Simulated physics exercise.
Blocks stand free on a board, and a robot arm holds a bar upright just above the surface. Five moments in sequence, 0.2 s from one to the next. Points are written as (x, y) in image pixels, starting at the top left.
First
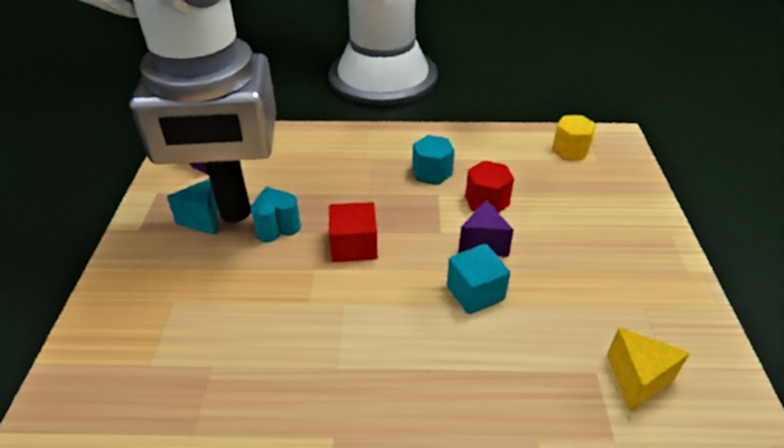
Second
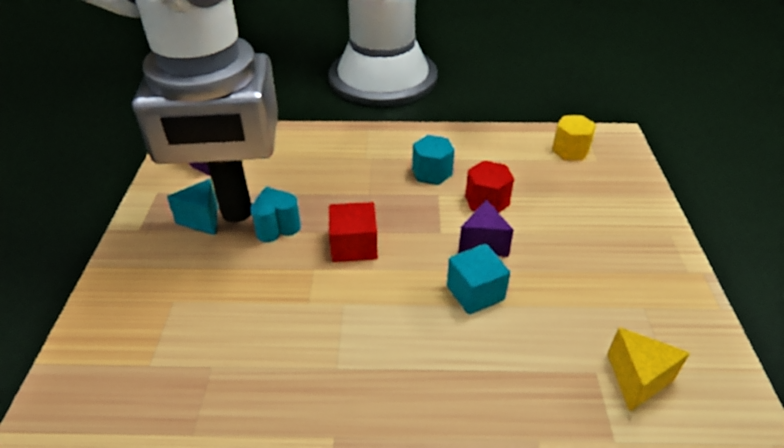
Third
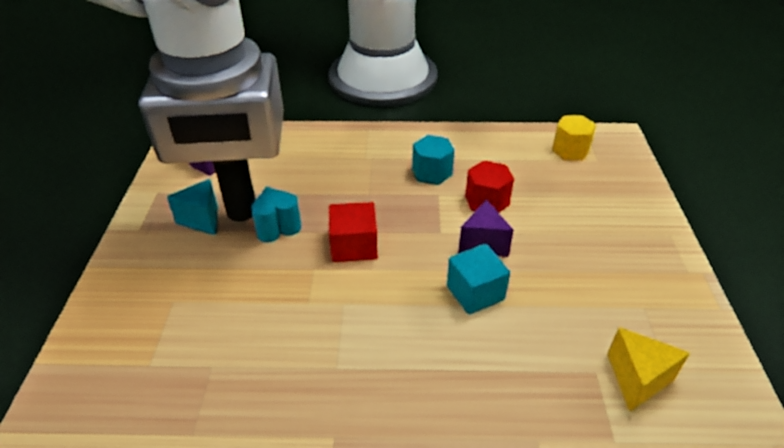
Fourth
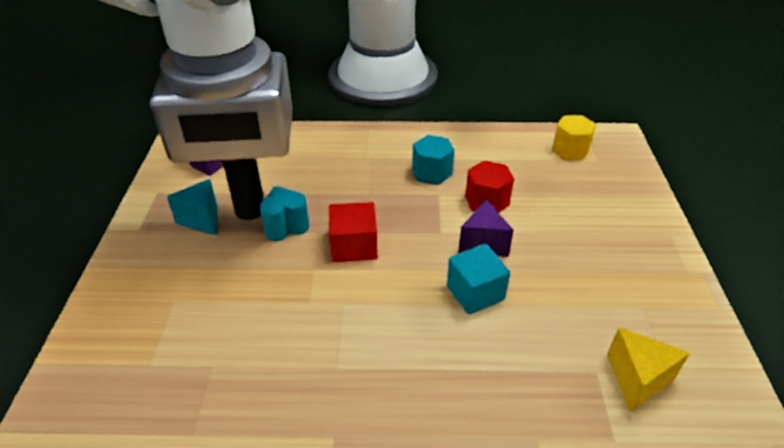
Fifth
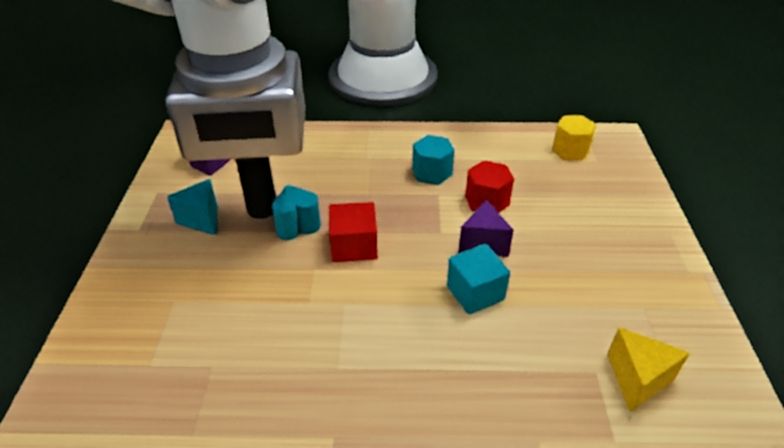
A light wooden board against a dark background is seen from a raised, fixed viewpoint, with a white and grey robot arm at the upper left and a white base behind. Turquoise, red, purple and yellow blocks lie scattered across it, a yellow triangle at the lower right. The arm's black bar, between a turquoise triangle and heart, moves slightly right, pushing the heart a short way toward a red block.
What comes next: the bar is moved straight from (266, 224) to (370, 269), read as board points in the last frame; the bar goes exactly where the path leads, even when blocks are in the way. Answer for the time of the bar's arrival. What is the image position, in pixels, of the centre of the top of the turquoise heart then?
The answer is (336, 198).
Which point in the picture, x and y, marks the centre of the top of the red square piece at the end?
In the picture, it is at (400, 217).
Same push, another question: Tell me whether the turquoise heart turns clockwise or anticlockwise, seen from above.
Turns anticlockwise.
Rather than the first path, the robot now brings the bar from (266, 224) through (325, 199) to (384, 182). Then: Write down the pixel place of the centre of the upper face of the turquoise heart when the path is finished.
Around (342, 189).
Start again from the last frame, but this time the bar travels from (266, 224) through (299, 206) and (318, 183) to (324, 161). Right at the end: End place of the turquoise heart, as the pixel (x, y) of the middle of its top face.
It will end up at (315, 194).
On the path given first. One third of the way, bar at (297, 223); turquoise heart at (326, 200), turned 50° anticlockwise; red square piece at (360, 215), turned 20° clockwise.
Two thirds of the way, bar at (333, 238); turquoise heart at (336, 198), turned 65° anticlockwise; red square piece at (379, 215), turned 30° clockwise.
At the end, bar at (370, 254); turquoise triangle still; turquoise heart at (336, 198), turned 65° anticlockwise; red square piece at (400, 217), turned 15° anticlockwise.
